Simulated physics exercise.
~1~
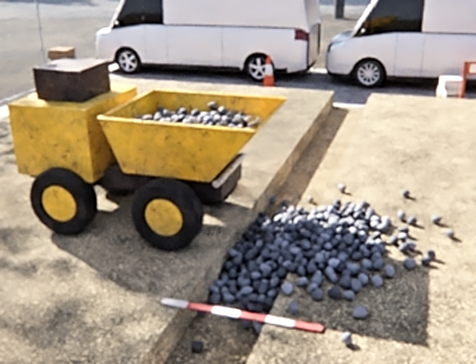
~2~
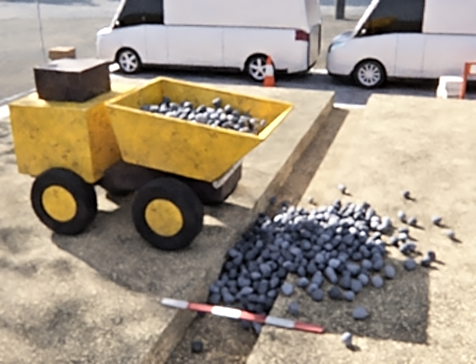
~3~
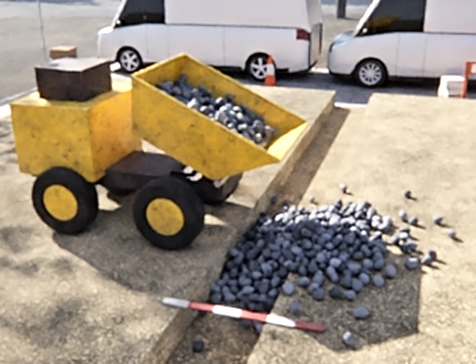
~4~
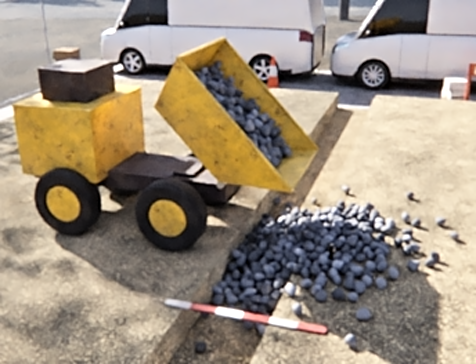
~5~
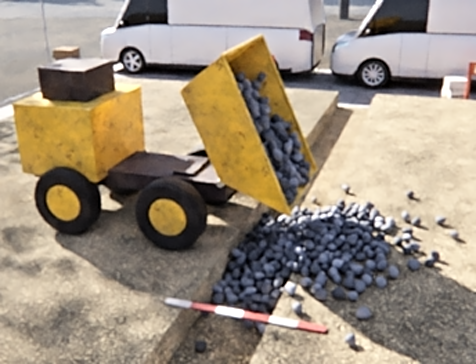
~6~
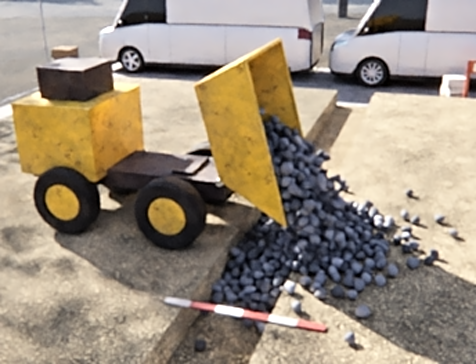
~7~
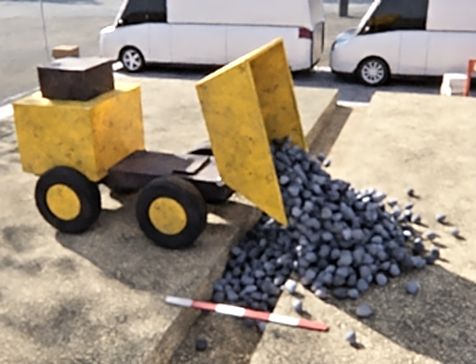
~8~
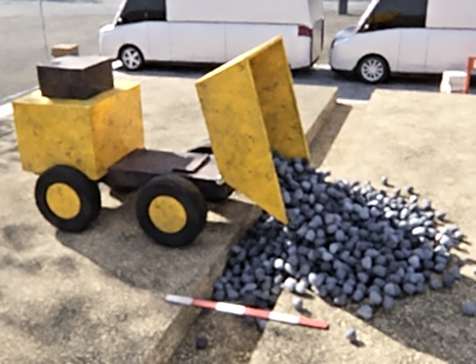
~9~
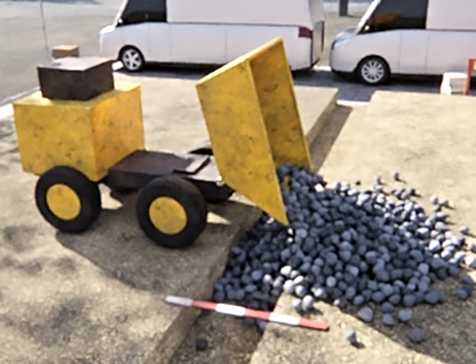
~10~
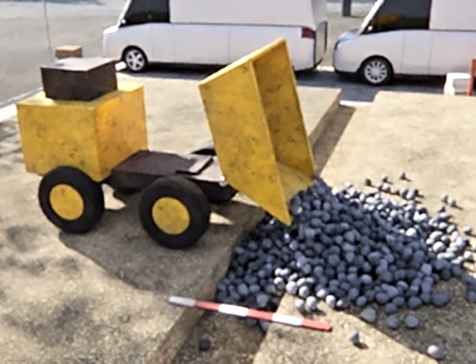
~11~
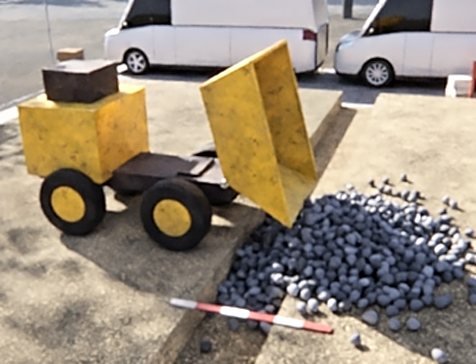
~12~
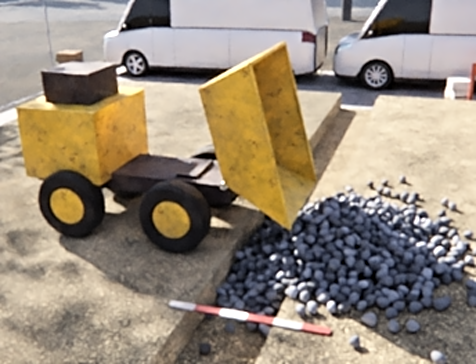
On sunlit paving near parked white vans, a small yellow dumper tips dark rounded stones onto an earlier pile, emptying its raised body.
